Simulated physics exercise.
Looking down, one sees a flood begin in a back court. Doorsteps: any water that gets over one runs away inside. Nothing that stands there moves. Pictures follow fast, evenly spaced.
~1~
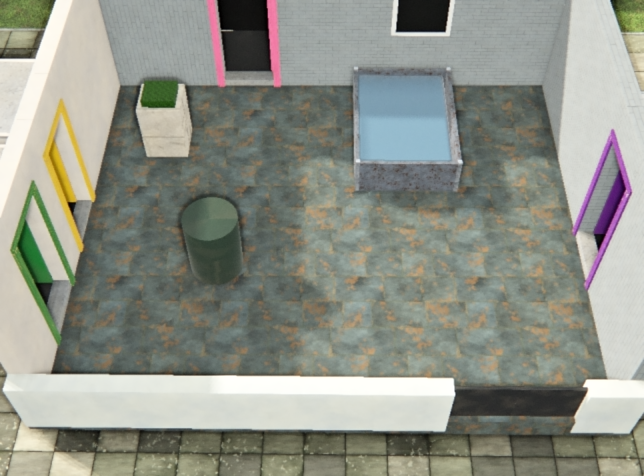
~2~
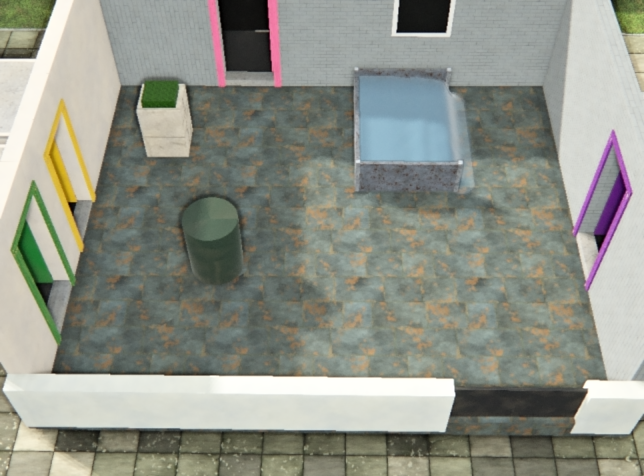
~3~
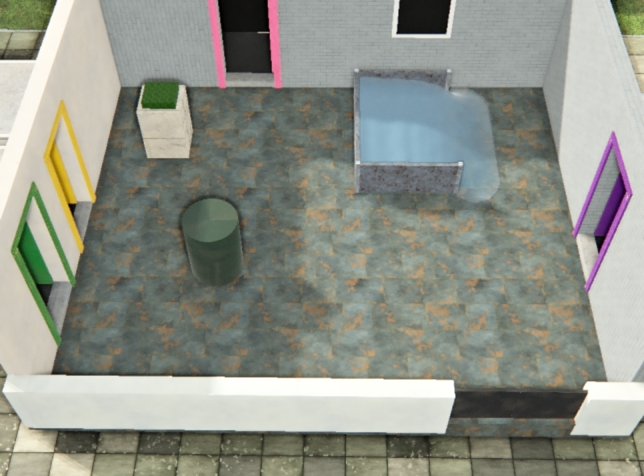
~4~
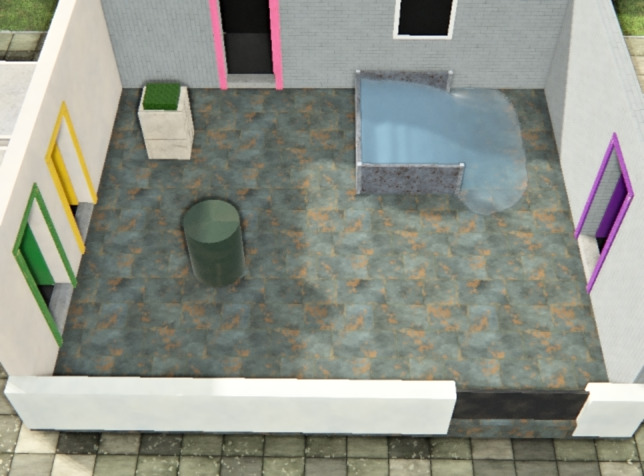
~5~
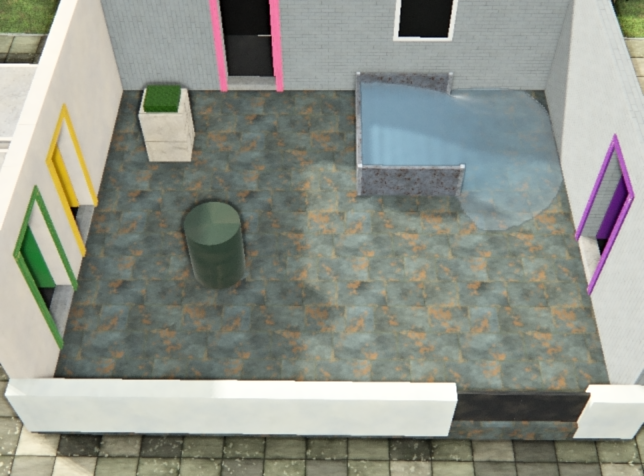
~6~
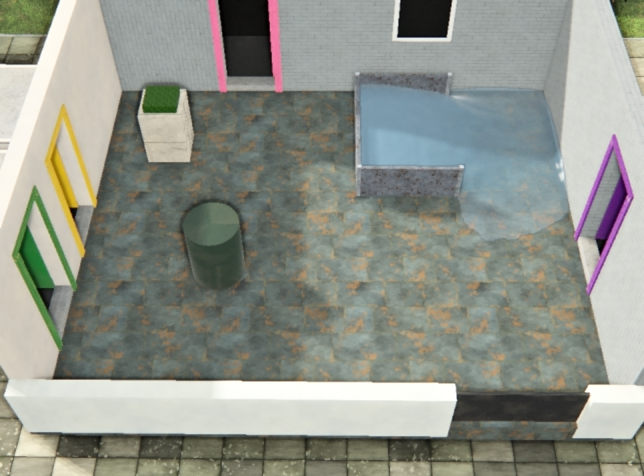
Back court with coloured doorways, water pouring from the open tank's right side and spreading over the floor to the right-hand wall.
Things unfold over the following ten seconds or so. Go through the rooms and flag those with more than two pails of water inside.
Green door: At most two buckets. Yellow door: At most two buckets. Pink door: At most two buckets. Purple door: At most two buckets.
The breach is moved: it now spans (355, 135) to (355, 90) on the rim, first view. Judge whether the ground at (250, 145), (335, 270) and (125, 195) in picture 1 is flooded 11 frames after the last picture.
Point by point: Swamped, untouched and swamped.
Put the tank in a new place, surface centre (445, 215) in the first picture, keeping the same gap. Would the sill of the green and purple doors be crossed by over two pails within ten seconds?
Note: Green door door falls short; purple door door exceeds the mark.
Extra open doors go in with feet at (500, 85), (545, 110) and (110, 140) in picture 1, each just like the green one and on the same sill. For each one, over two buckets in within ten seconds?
Crosses the line; crosses the line; stays below the line.
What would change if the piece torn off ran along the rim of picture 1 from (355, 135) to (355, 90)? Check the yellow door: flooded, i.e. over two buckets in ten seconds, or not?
Yellow door: Tops the limit.
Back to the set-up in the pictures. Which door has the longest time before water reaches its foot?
Answer - the yellow one.
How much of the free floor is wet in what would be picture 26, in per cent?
Close to 35 in a hundred, I think.
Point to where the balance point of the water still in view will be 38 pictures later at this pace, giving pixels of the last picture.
I'd place it roughly at (419, 236).
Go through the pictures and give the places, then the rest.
The open tank at (405, 117) is whole and still, in the first picture.
The front is at (454, 96), out from the gap at (449, 135), in the second picture.
The front is at (467, 93), out from the gap at (449, 137), in the third picture.
The front is at (488, 90), out from the gap at (450, 139), in the fourth picture.
The front is at (522, 94), out from the gap at (451, 141), in the fifth picture.
Water pours out at (450, 141) and has run to (543, 92), in the sixth picture.
A moment on, water covers 15 % of the floor; the green door not reached, the yellow door not reached, the pink door not reached, the purple door wet at the sill, nothing in.
Next, water covers 20 % of the floor; the green door not reached, the yellow door not reached, the pink door not reached, the purple door wet at the sill, nothing in.
Then, water covers 35 % of the floor; the green door not reached, the yellow door not reached, the pink door not reached, the purple door wet at the sill, nothing in.
Later, water covers 50 % of the floor; the green door not reached, the yellow door not reached, the pink door wet at the sill, nothing in, the purple door wet at the sill, nothing in.
In the end, water covers 75 % of the floor; the green door wet at the sill, nothing in, the yellow door wet at the sill, nothing in, the pink door wet at the sill, nothing in, the purple door wet at the sill, nothing in.
